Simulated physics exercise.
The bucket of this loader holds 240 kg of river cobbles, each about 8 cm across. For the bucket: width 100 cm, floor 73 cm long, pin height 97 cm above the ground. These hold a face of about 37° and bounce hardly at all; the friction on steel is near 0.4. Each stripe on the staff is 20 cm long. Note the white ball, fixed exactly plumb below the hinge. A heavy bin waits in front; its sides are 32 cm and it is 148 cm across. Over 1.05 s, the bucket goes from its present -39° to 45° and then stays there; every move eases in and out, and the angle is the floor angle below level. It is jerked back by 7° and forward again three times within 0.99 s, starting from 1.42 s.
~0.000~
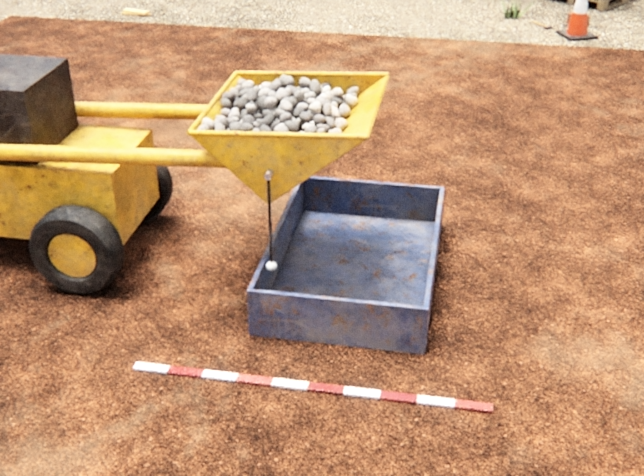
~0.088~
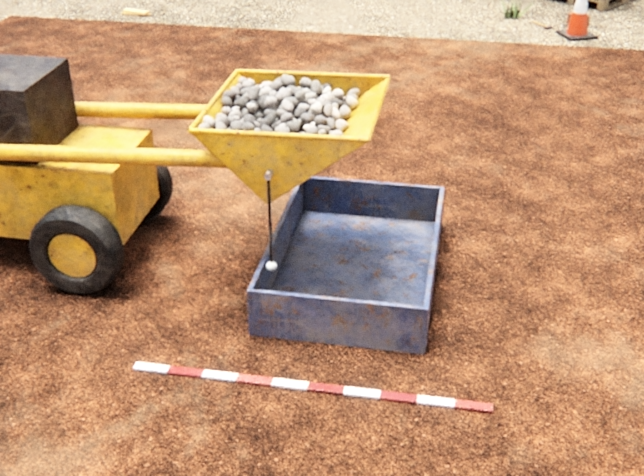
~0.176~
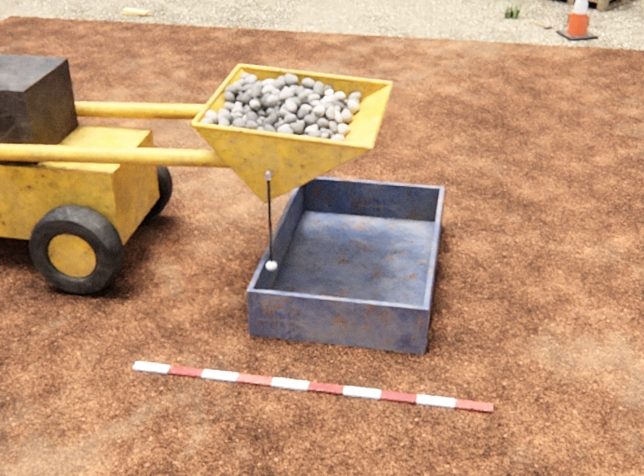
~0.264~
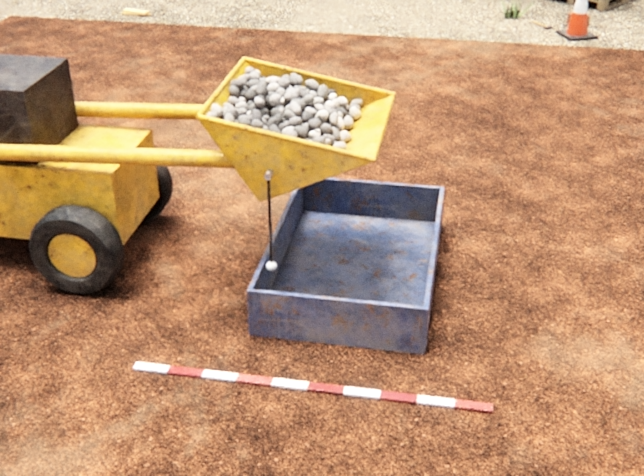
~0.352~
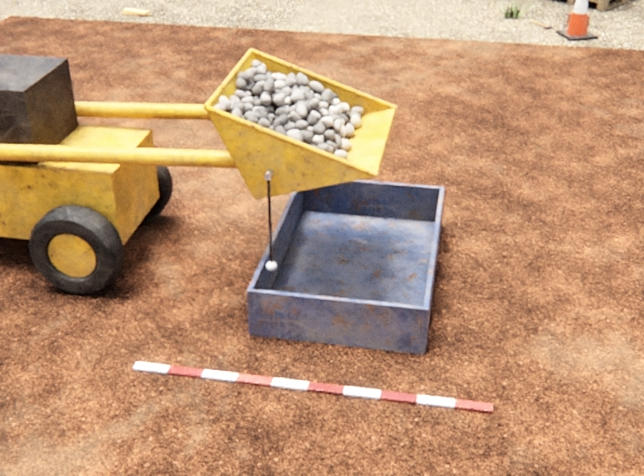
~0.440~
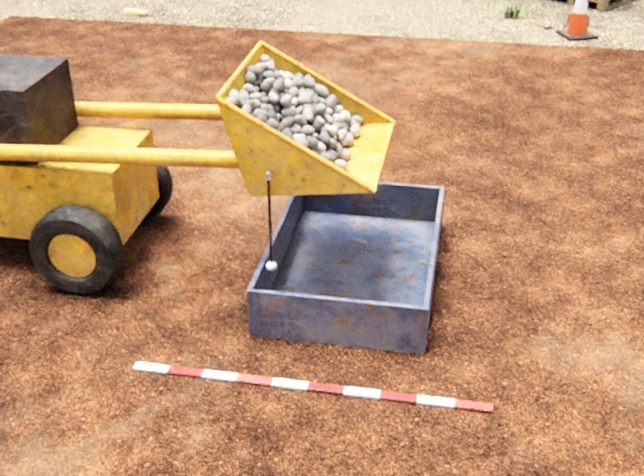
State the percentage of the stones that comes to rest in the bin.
Roughly 100 per cent comes to rest there.
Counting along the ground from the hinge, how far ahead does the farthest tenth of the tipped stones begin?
Close to 90 cm from the hinge.
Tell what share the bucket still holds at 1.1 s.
I'd say it's holding near 40 per cent.
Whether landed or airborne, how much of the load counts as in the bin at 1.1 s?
Some 60 per cent of the load by that point.
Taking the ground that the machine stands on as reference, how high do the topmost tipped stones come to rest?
Near 32 cm up from the ground.
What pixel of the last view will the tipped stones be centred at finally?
Middle at around (388, 265), I'd say.
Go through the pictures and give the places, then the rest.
In the first picture, the bucket is at -39°, its lip at (368, 137); the top of the load is at (288, 90).
In the second picture, lip at (369, 140), floor tilted -37°, highest stones at (278, 91); the stones move at 0.1 m/s on average.
In the third picture, the bucket is at -33°, its lip at (372, 148); the top of the load is at (268, 89); the stones move at 0.2 m/s on average.
In the fourth picture, the bucket is at -26°, its lip at (375, 160); the top of the load is at (250, 83); the stones move at 0.3 m/s on average.
In the fifth picture, lip at (376, 175), floor tilted -17°, highest stones at (257, 77); the stones move at 0.3 m/s on average.
In the sixth picture, the bucket is at -7°, its lip at (375, 192); the top of the load is at (266, 70); the stones move at 0.4 m/s on average.
After 0.8 s the floor is at 32°; 99 % in the bucket, 1 % in the bin; the foremost stones are at (356, 207).
After 1.1 s the floor is at 45°; 38 % in the bucket, 62 % in the bin; the foremost stones are at (417, 280).
After 2.9 s the floor is at 45°; 0 % in the bucket, 100 % in the bin; the foremost stones are at (430, 269).
After 5.3 s the floor is at 45°; 0 % in the bucket, 100 % in the bin; the foremost stones are at (430, 269).
